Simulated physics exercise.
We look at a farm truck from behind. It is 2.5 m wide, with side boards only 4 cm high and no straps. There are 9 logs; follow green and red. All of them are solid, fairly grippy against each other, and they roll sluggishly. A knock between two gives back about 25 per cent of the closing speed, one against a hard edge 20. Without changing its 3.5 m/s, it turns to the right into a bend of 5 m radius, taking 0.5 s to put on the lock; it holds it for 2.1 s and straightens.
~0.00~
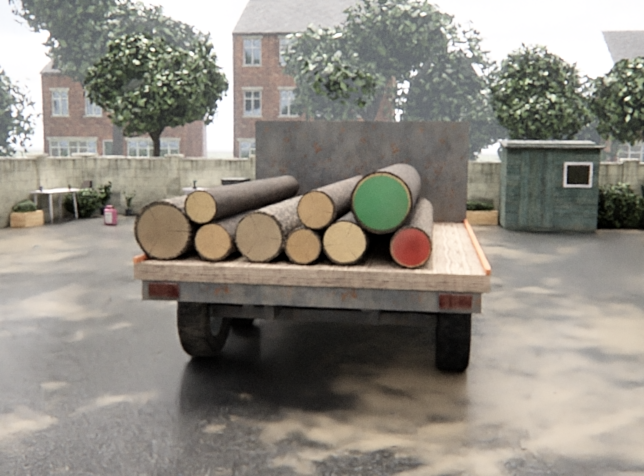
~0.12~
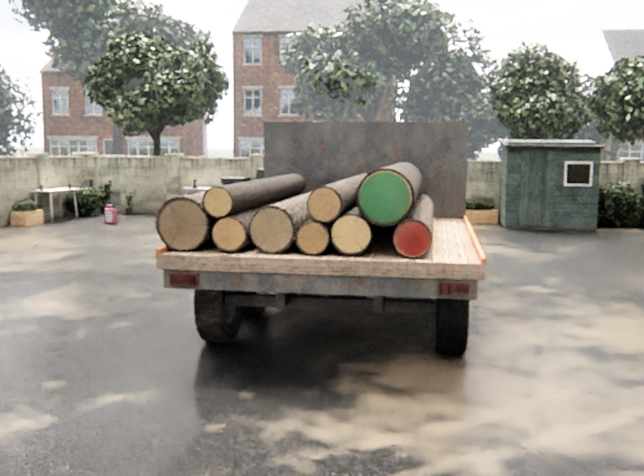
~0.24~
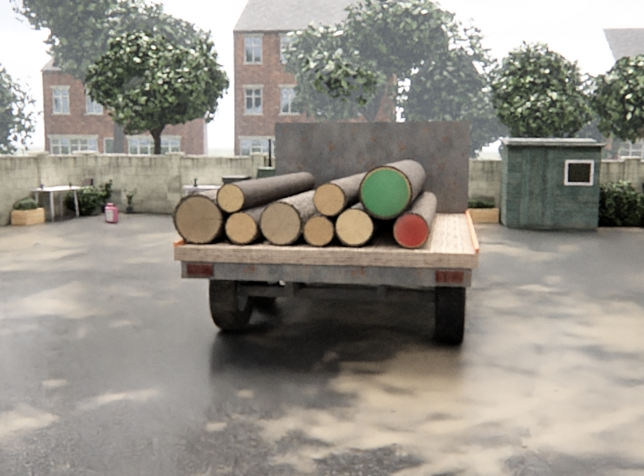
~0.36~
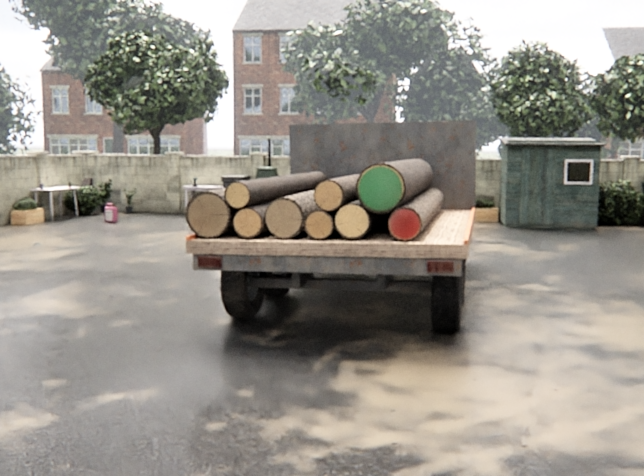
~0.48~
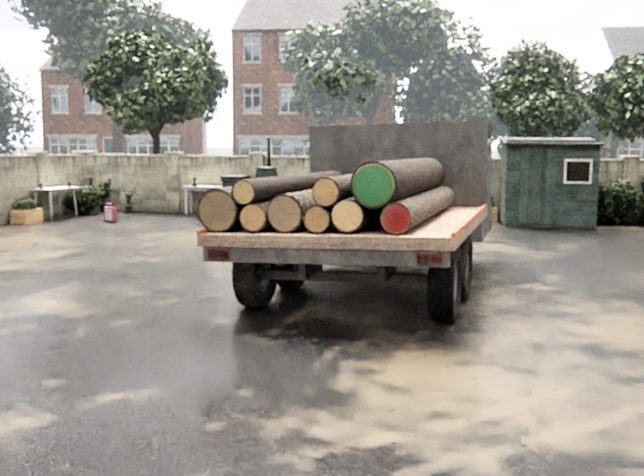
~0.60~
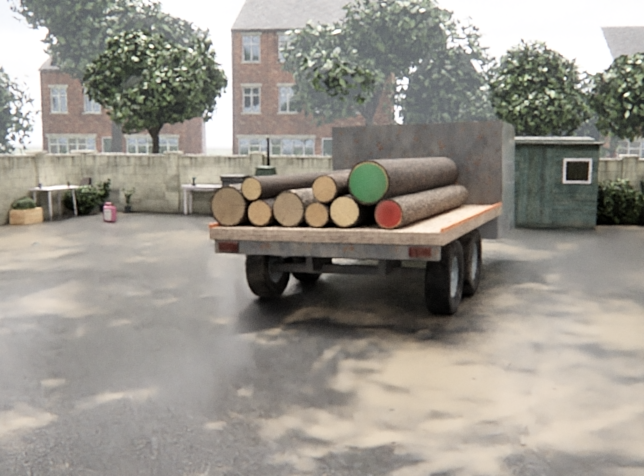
A flatbed truck stacked with logs drives away across a wet yard, turning right.
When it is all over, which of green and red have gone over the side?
Green log: Stays on; red: Stays on.
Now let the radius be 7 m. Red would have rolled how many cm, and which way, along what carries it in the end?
It would end about 0 cm to the left of where it began.
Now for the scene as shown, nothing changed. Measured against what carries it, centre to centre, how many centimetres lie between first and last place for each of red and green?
Displacement: Red 5, green 5.
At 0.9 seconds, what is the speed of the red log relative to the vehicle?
About 0.0 m/s.
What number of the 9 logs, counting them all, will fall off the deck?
0 in all.
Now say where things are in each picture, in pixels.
The first picture shows green at (381, 203), red at (411, 247); 6 of the 9 make up the bottom layer.
The second picture shows green at (385, 198), red at (413, 239); the deck is level.
The third picture shows green at (385, 193), red at (411, 231); the deck is a shade lower on the left.
The fourth picture shows green at (380, 189), red at (405, 224); the deck slopes 1° down to the left.
The fifth picture shows green at (373, 186), red at (396, 218); the deck slopes 2° down to the left.
The sixth picture shows green at (368, 183), red at (389, 214); the deck slopes 2° down to the left.
After 0.9 s, green is up on others, 75 cm from the right edge; red is on the deck, 55 cm from the right edge; 0 of 9 are off.
At rest (3.2 s), green is up on others, 75 cm from the right edge; red is on the deck, 55 cm from the right edge; 0 of 9 are off.
